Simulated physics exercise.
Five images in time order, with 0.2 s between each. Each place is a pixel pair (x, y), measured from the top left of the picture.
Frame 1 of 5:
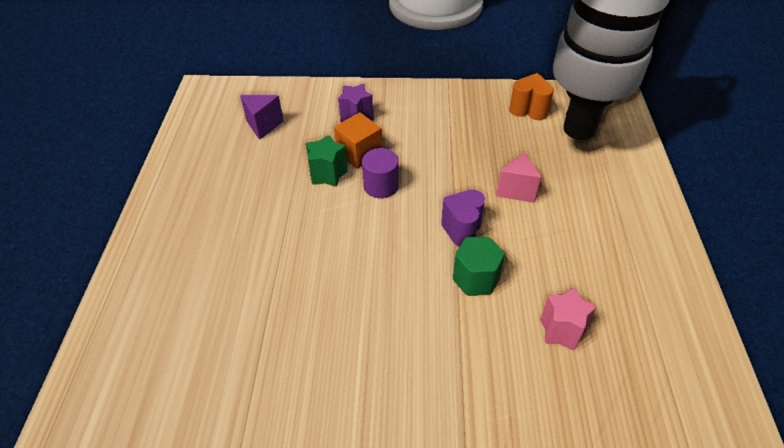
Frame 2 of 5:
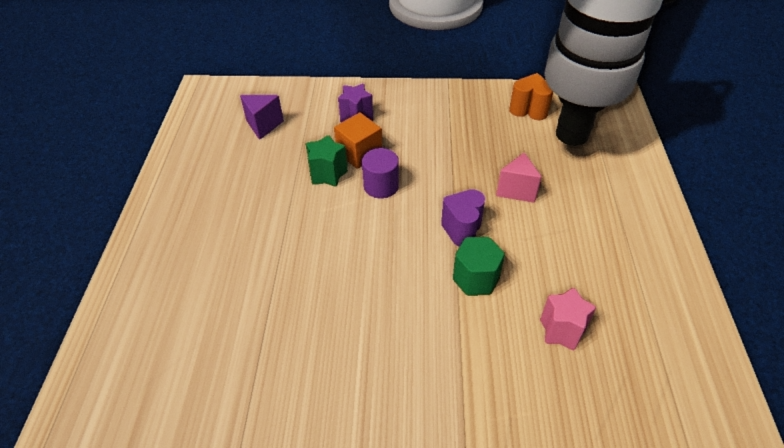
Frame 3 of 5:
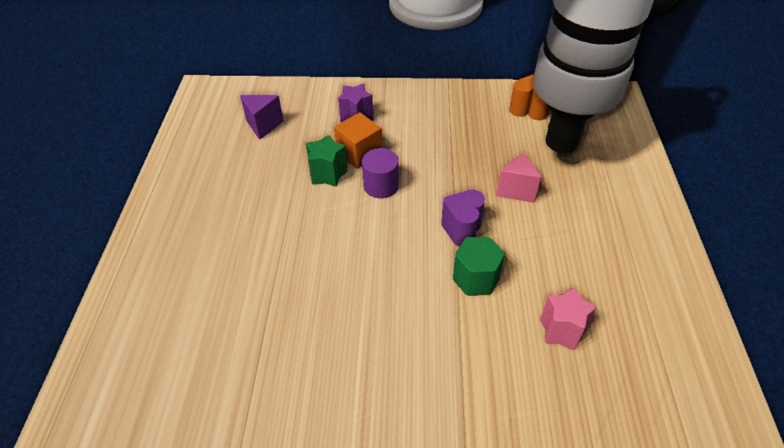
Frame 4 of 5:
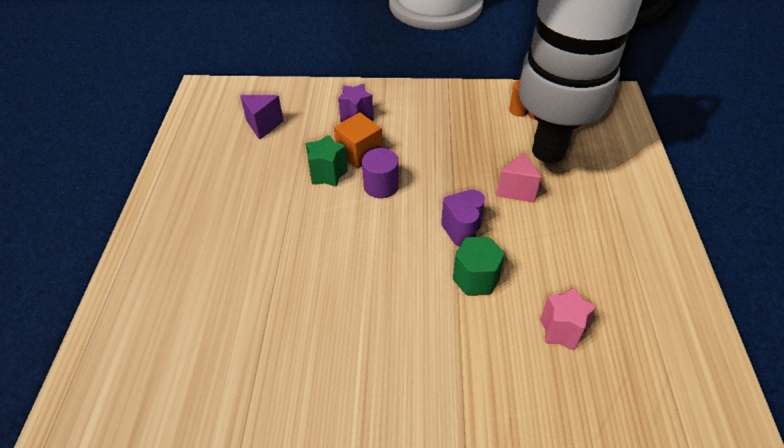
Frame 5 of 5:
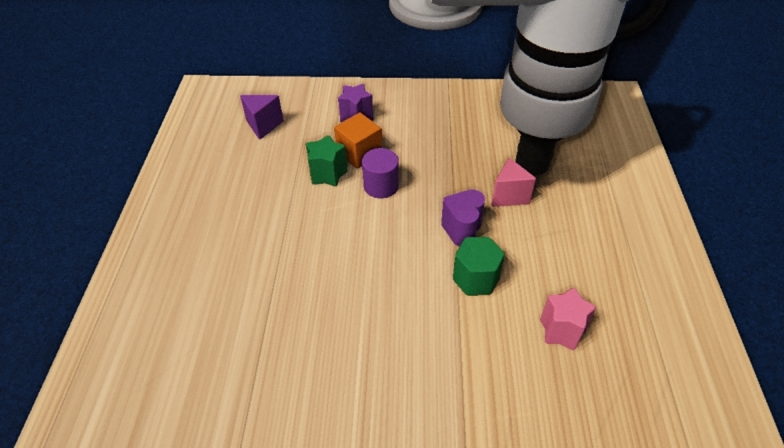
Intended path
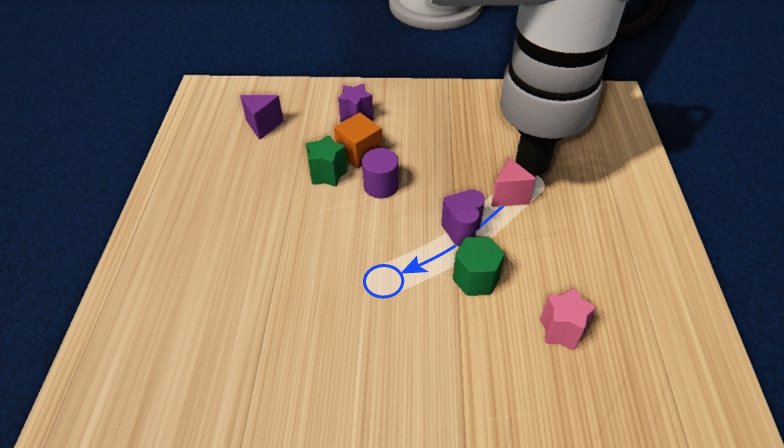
In the video, a robotic arm with a dark tip moves left and slightly toward the viewer over a wooden board of colored blocks, passing in front of an orange block, then nudges the pink triangular block slightly left.
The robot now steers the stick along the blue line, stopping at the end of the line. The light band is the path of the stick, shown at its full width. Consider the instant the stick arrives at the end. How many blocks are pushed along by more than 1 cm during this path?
It's going to be two.
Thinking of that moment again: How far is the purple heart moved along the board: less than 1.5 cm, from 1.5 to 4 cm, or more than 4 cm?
My estimate: Beyond 4 cm.
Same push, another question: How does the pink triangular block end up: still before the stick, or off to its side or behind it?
The stick passes it.
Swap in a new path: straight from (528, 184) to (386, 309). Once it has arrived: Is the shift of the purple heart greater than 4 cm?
Short answer: Yes.
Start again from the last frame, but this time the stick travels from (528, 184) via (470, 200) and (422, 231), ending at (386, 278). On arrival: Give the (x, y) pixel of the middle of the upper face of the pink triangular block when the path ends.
Roughly at (482, 197).
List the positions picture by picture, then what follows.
Stick's lower end (579, 131); purple heart (466, 204); green hexagonal block (480, 253); pink triangular block (522, 166), in the first frame.
Stick (572, 136); blocks still, in the second frame.
Stick (562, 143); blocks still, in the third frame.
Stick (549, 153); blocks still, in the fourth frame.
Stick (532, 165); purple heart (466, 204); green hexagonal block (480, 253); pink triangular block (514, 172), in the fifth frame.
Drawn move, from (528, 184) via (469, 236), ending at (384, 281).
What follows on the original path. One third of the way, stick (493, 199); purple heart (438, 218), turned 45° anticlockwise; pink triangular block (462, 202), turned 40° clockwise.
Two thirds of the way, stick (445, 234); purple heart (406, 228), turned 45° anticlockwise; pink triangular block (428, 205), turned 80° clockwise.
At the end, stick (383, 263); purple heart (369, 231), turned 45° clockwise; green hexagonal block still; pink triangular block (426, 206), turned 90° clockwise.
